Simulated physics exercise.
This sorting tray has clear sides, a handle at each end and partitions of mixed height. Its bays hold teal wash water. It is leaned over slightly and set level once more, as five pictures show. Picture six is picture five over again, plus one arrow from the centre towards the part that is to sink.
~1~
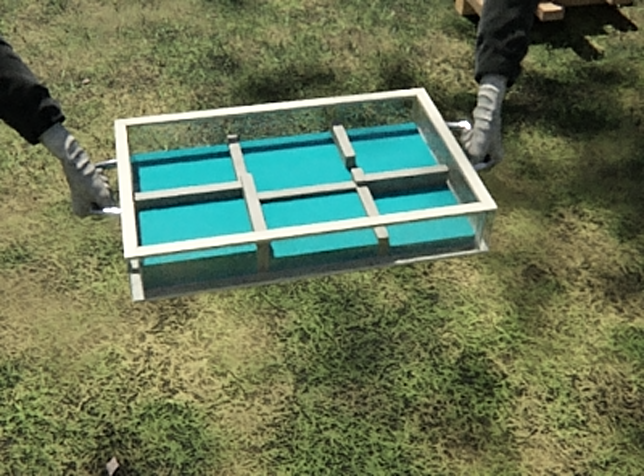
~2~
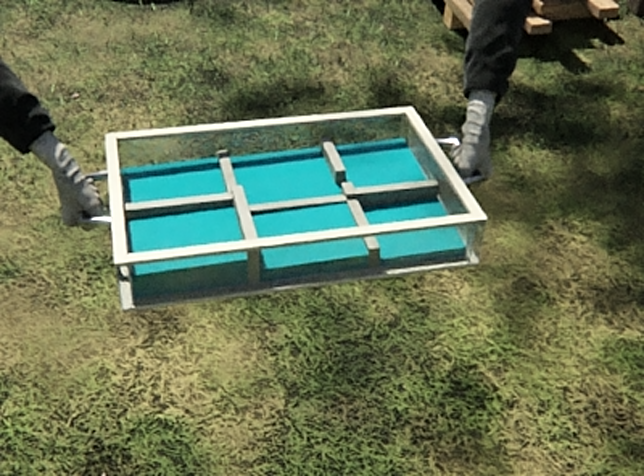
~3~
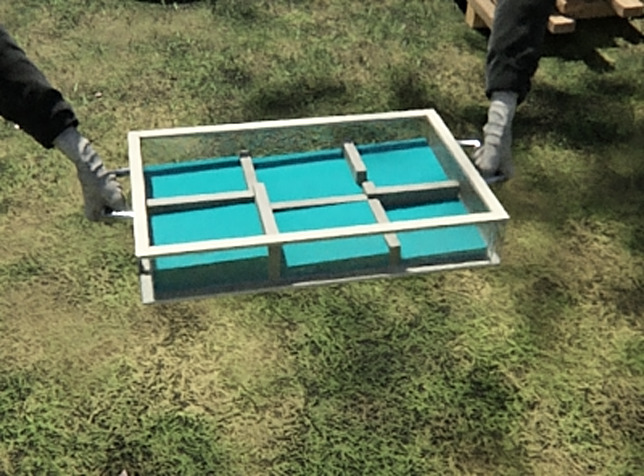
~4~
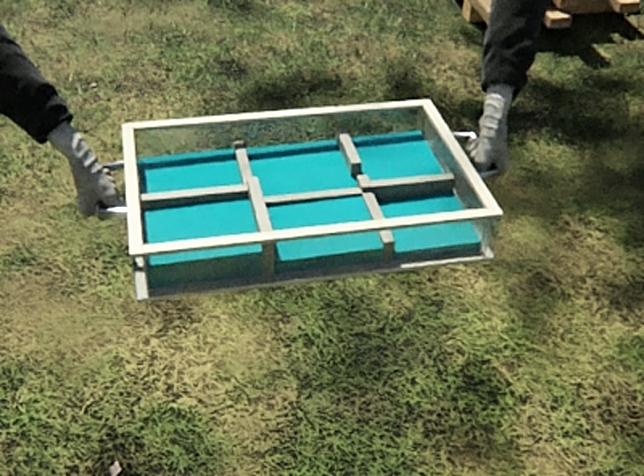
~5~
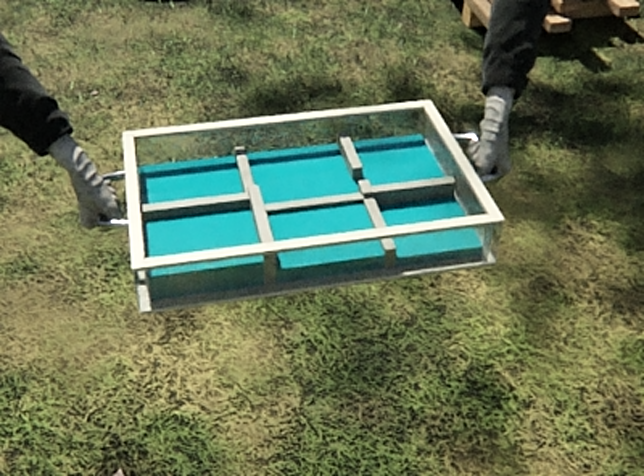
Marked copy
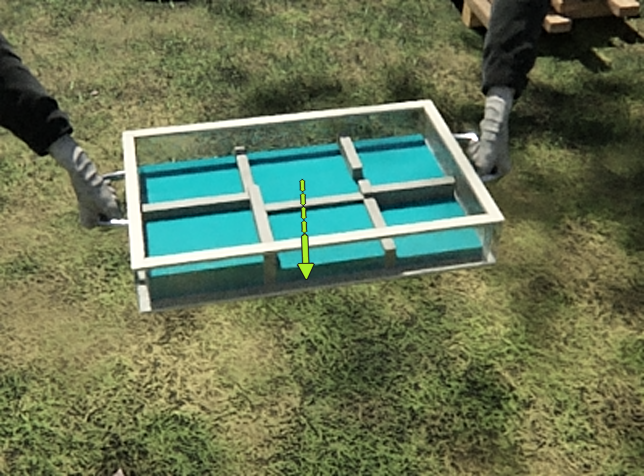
Two gloved hands held a clear-sided tray of teal water, split into six bays, above the grass, shifting it slightly left, then right, and tilting it gently toward the back right before levelling it.
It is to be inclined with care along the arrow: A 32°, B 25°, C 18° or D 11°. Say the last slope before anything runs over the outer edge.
Choose C.
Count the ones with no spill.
Two of them.
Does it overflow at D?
No, that is safe.
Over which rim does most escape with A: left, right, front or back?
Over the front one.
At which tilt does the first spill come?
That is tilt B.
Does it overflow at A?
Yes, it does.
The arrow ends at (306, 273).
With A, about 34 % goes over the rim.
With B, about 8 % goes over the rim.
With C, nothing spills; the front left bay holds the most.
With D, nothing spills; the front left bay holds the most.
